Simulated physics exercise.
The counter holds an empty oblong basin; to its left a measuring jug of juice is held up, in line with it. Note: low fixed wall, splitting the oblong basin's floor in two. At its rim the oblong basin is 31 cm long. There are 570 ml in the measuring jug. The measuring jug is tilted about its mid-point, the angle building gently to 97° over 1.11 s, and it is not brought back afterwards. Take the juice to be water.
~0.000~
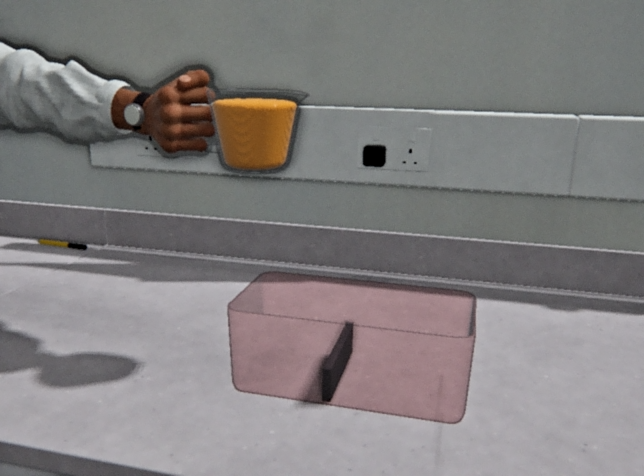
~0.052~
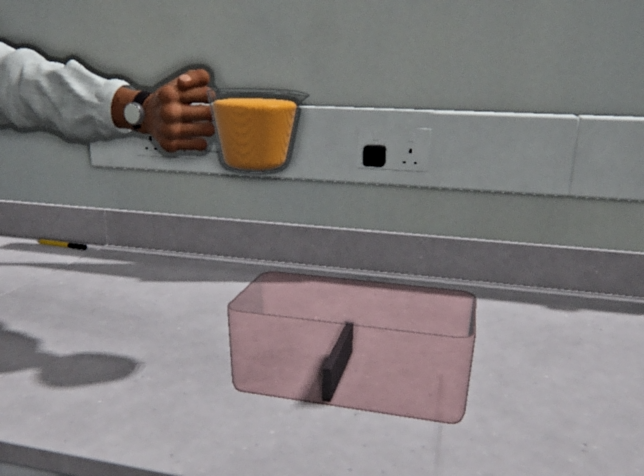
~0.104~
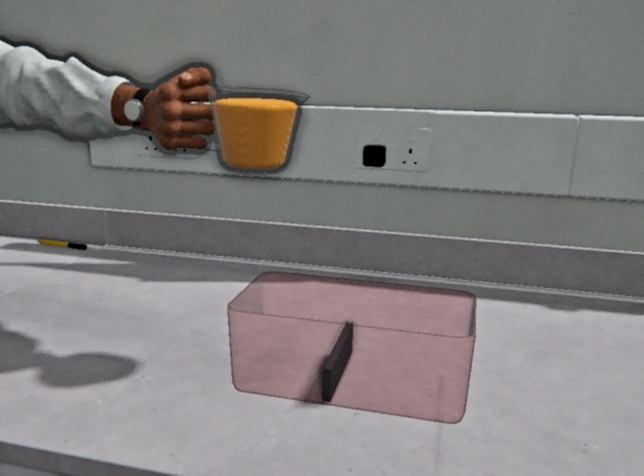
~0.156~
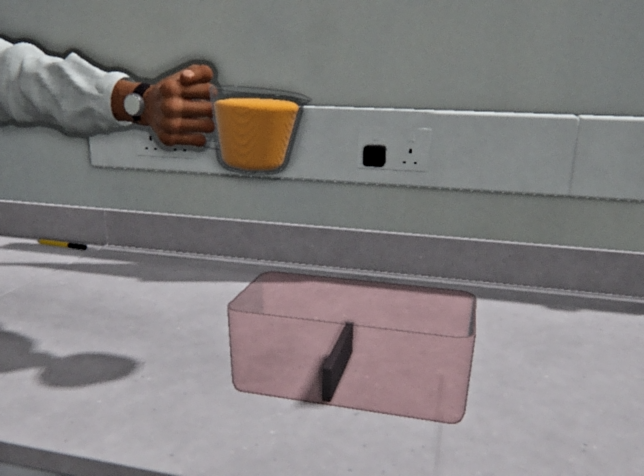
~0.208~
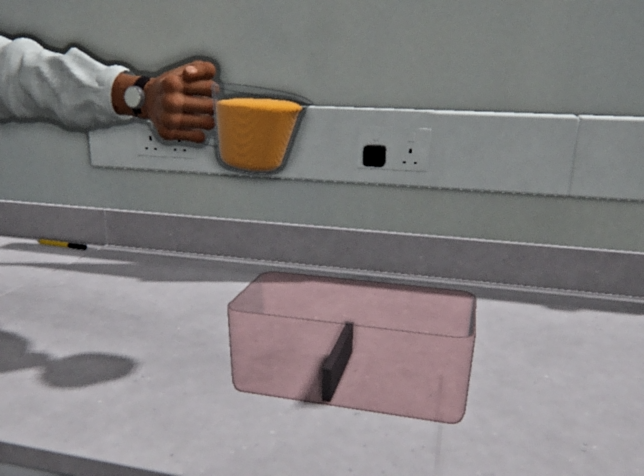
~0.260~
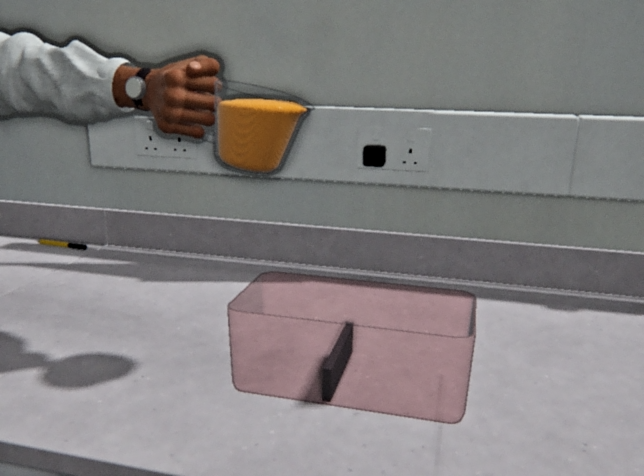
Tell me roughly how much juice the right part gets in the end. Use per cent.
It gets about 85 per cent.
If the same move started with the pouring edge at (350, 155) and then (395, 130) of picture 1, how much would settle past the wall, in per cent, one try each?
Near 95 in a hundred on the first go and near 85 in a hundred on the second.
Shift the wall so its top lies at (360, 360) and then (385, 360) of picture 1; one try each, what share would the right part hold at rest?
The first gives near 60 per cent and the second near 10 per cent.
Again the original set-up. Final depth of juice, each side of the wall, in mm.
Final levels - left approx 4 mm, right approx 20 mm.
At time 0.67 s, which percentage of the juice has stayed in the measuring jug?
Still held: Roughly 66 % of the total.
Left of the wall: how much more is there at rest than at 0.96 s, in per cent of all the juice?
I'd say near 12 percent.
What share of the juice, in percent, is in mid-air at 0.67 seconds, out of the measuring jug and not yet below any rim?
Near 28 per cent of it all.
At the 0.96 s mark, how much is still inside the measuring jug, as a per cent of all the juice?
Near 16 percent, more or less.
After 0.67 s the tilt is 63° and 67 per cent is still to pour, 0 is left of the wall and 6 right of it.
After 0.96 s the tilt is 93° and 15 per cent is still to pour, 1 is left of the wall and 57 right of it.
After 1.27 s the tilt is 97° and 1 per cent is still to pour, 11 is left of the wall and 85 right of it.
After 1.61 s the tilt is 97° and 0 per cent is still to pour, 13 is left of the wall and 85 right of it.
In the end 13 per cent lies left of the wall, 85 right of it and 2 outside.
